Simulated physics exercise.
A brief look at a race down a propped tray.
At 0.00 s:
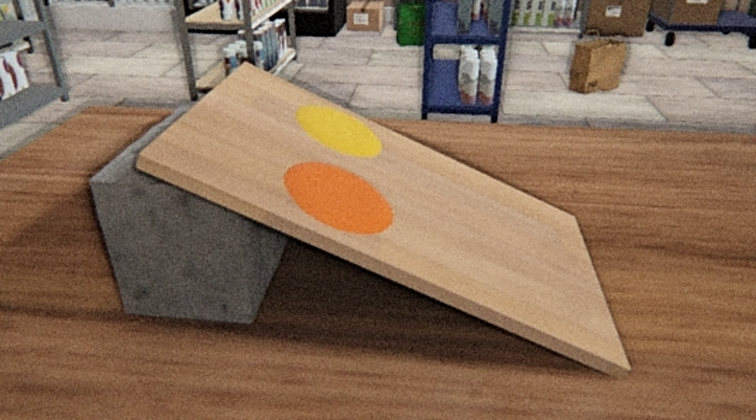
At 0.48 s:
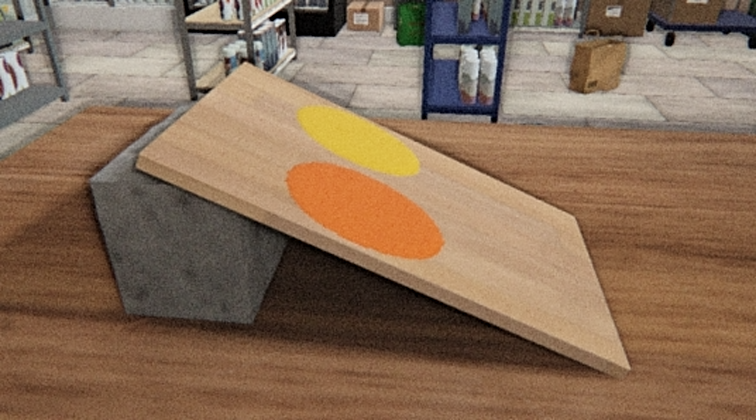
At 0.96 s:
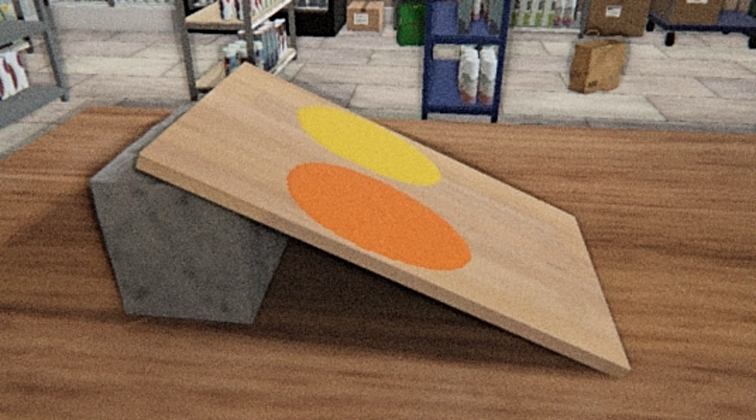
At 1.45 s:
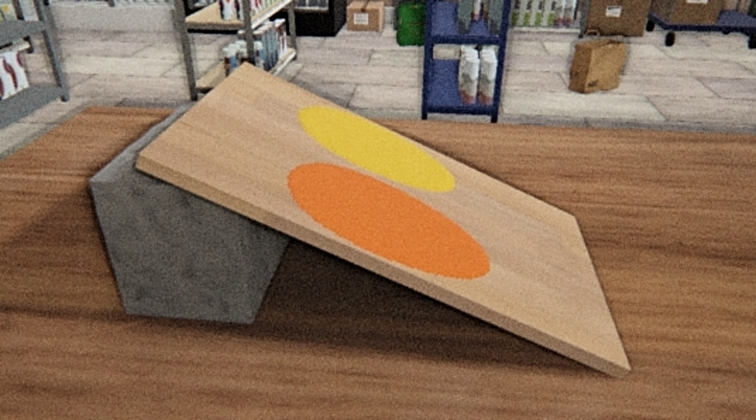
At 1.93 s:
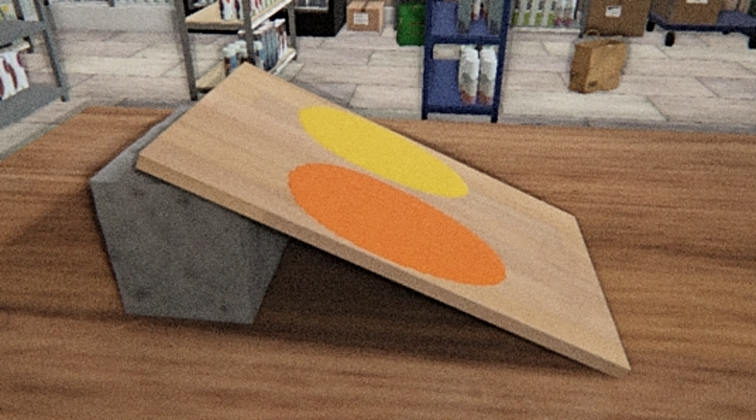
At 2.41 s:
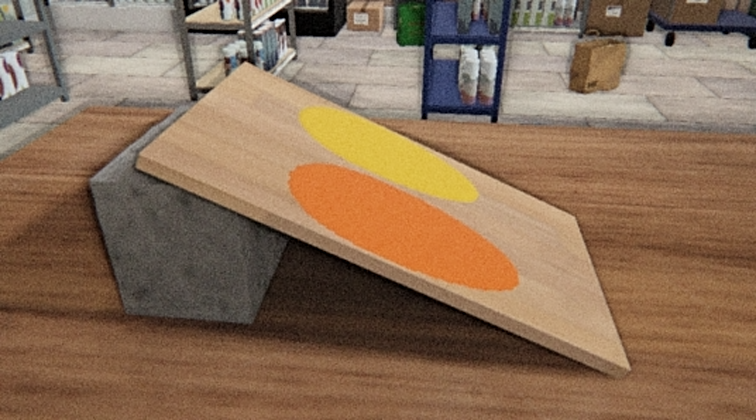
Orange sauce and yellow sauce spread side by side down a wooden board propped on a gray block, stretching from round patches into long ovals toward the lower right, quickly at first and then more slowly, with orange slightly ahead.
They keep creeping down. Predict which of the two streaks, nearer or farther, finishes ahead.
Nearer.
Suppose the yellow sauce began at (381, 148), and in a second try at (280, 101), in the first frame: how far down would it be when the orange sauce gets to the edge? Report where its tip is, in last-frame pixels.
Starting from the first spot it gets to (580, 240), and from the second to (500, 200).
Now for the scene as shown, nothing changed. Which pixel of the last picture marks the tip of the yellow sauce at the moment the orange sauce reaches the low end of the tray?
At that moment the tip sits close to (546, 225).
Around 4.7 s, the orange sauce is close to the edge; the yellow sauce is three quarters of the way down.
Around 8.2 s, the orange sauce is at the low edge; the yellow sauce is close to the edge.
